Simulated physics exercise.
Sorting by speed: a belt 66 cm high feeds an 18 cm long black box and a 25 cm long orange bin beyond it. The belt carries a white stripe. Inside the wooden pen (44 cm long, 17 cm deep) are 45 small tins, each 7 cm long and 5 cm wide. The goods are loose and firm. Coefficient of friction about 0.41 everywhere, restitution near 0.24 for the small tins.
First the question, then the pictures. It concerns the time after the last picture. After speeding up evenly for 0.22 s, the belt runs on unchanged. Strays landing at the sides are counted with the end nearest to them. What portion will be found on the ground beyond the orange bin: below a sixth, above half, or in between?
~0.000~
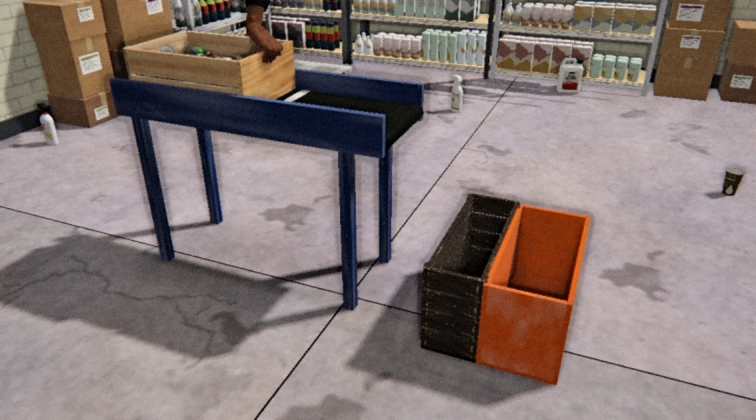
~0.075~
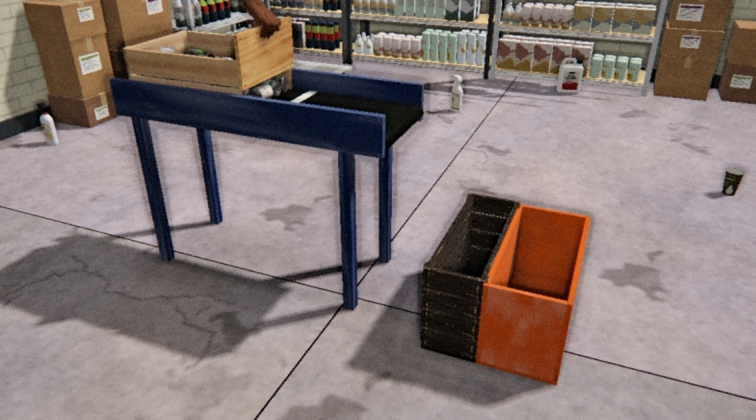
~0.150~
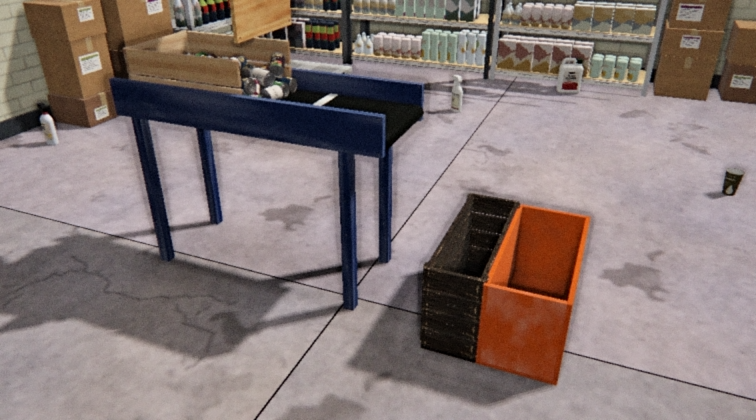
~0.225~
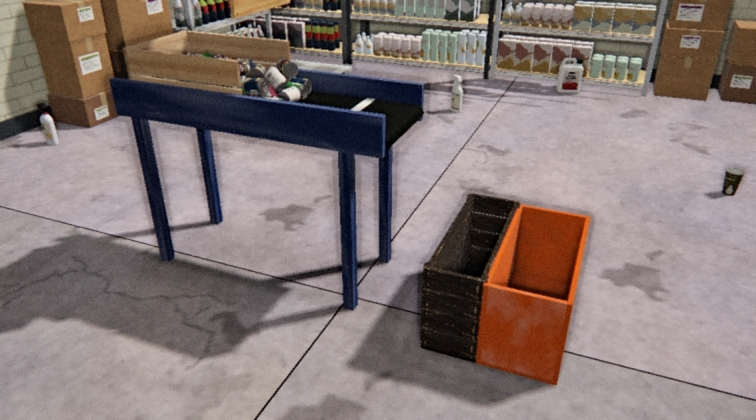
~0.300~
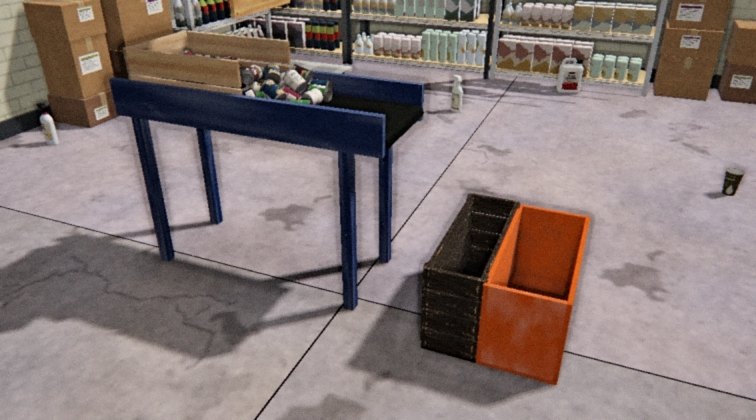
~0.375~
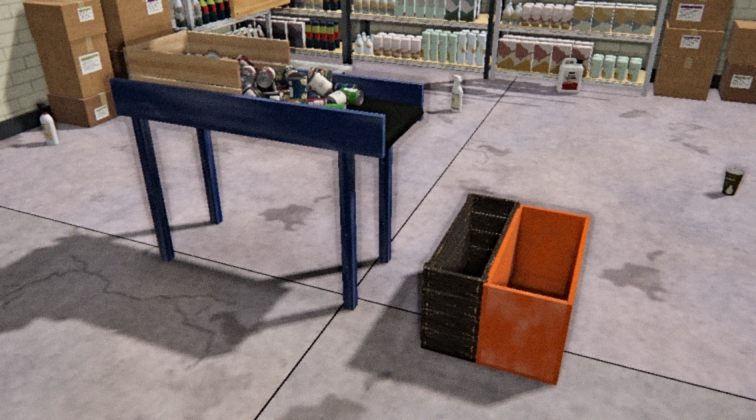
Between one sixth and half of the load ends there.
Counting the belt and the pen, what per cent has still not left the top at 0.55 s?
Estimate: Some 90 %.
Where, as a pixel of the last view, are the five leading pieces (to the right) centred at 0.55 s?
They're centred near (431, 116).
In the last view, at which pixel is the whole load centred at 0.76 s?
Around (444, 123).
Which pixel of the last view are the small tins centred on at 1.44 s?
The middle lies close to (547, 314).
After 0.55 s, 9 still in the wooden pen, 31 on the belt and 5 in the air.
After 0.76 s, 1 in the orange bin, 16 on the belt and 28 in the air.
After 1.06 s, 19 in the orange bin, 2 on the ground beyond the orange bin and 24 in the air.
When it is over (at 1.44 s), 31 in the orange bin and 14 on the ground beyond the orange bin. Asked share, 14 of 45, 31 per cent.
